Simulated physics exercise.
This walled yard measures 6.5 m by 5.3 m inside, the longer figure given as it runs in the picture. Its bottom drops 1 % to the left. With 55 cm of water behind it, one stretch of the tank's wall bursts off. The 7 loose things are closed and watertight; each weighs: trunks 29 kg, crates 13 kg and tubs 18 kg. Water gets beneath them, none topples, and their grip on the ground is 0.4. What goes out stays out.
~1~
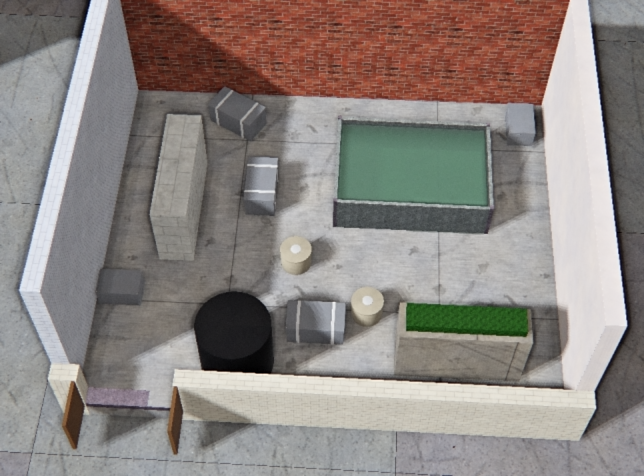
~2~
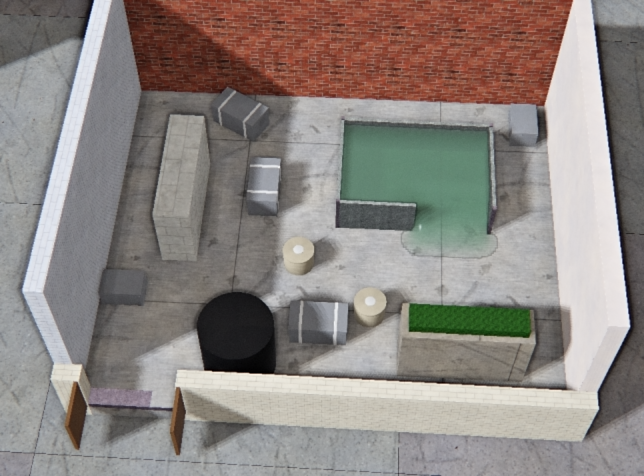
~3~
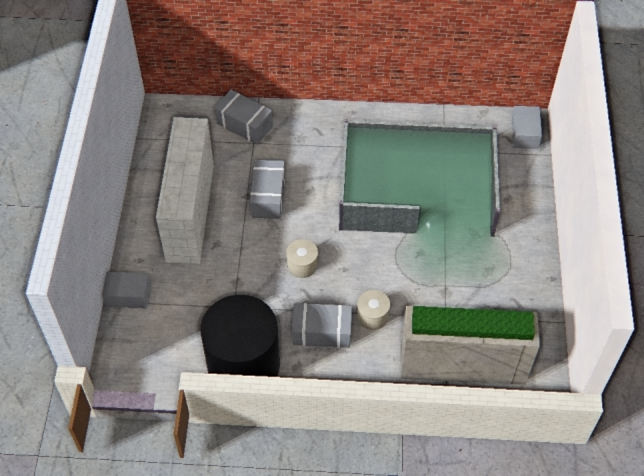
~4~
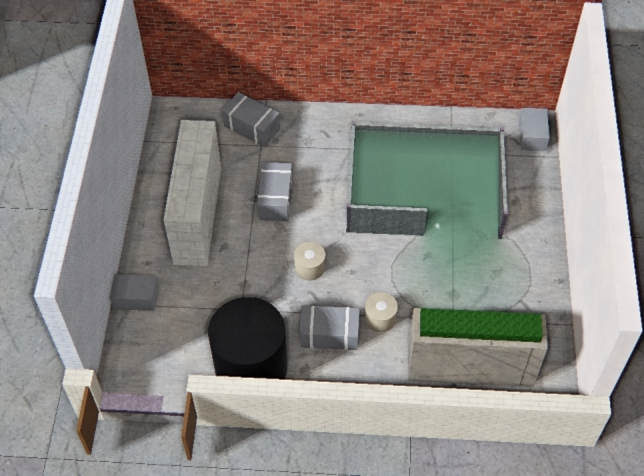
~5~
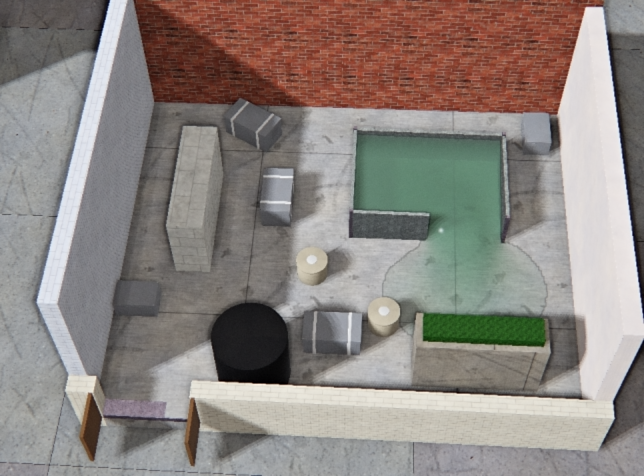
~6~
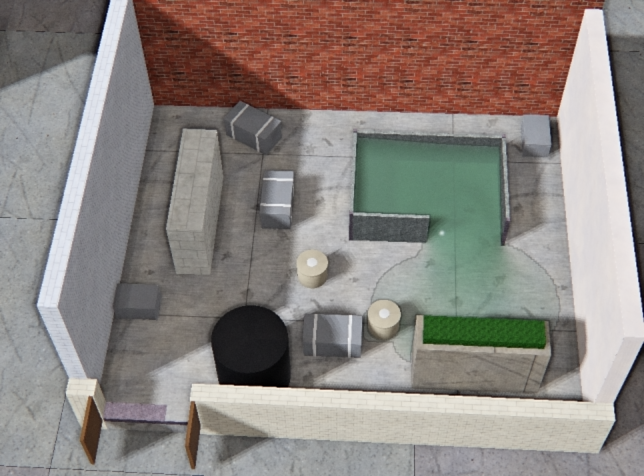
We see a walled yard holding a tank of green water, grey crates and pale tubs; part of the tank's front wall gives way, and water spreads across the floor to the green-topped block while the crates and tubs stay put.
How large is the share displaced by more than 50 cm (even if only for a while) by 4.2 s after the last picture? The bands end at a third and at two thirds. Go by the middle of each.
Share: Under a third.
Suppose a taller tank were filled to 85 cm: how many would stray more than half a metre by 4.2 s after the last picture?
In that case 3 of them.
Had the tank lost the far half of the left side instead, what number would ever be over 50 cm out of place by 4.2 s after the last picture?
In that case 3 of them.
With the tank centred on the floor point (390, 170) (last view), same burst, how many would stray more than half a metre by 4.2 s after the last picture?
Then 2.
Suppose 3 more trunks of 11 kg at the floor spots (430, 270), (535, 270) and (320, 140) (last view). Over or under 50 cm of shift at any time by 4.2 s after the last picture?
In that order: Over, more, under.
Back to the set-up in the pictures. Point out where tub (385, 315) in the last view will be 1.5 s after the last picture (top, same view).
Near (358, 296).
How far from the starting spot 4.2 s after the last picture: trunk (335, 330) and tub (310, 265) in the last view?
In turn: 200 cm, 10 cm.
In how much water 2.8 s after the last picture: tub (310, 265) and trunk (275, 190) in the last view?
About 1 and 0 cm.
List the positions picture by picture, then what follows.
The first frame shows a trunk at (261, 178) rests on the ground; a crate at (119, 281) rests on the ground; 3.3 m2 under water; 0 of 7 have shifted.
The second frame shows a trunk at (264, 179) rests on the ground; a crate at (122, 282) rests on the ground; 3.9 m2 under water; 0 of 7 have shifted.
The third frame shows a trunk at (268, 182) rests on the ground; a crate at (125, 284), on the bottom; water covers 4.6 m2; 0 of 7 have shifted.
The fourth frame shows a trunk at (275, 184), on the bottom; a crate at (133, 287) rests on the ground; water covers 5.6 m2; 0 of 7 have shifted.
The fifth frame shows a trunk at (277, 189) rests on the ground; a crate at (136, 293) rests on the ground; 6.7 m2 under water; 0 of 7 have shifted.
The sixth frame shows a trunk at (277, 192) rests on the ground; a crate at (136, 296) rests on the ground; water covers 7.3 m2; 0 of 7 have shifted.
Then, 0.4 s after the last picture 0 of 7 are over 50 cm from their spots; 0 afloat.
Then, 1.5 s after the last picture 0 of 7 are over 50 cm from their spots; 0 afloat.
Then, 2.8 s after the last picture 2 of 7 are over 50 cm from their spots; 0 afloat.
Then, 4.2 s after the last picture 2 of 7 are over 50 cm from their spots, and 2 have been at some point; 0 afloat.
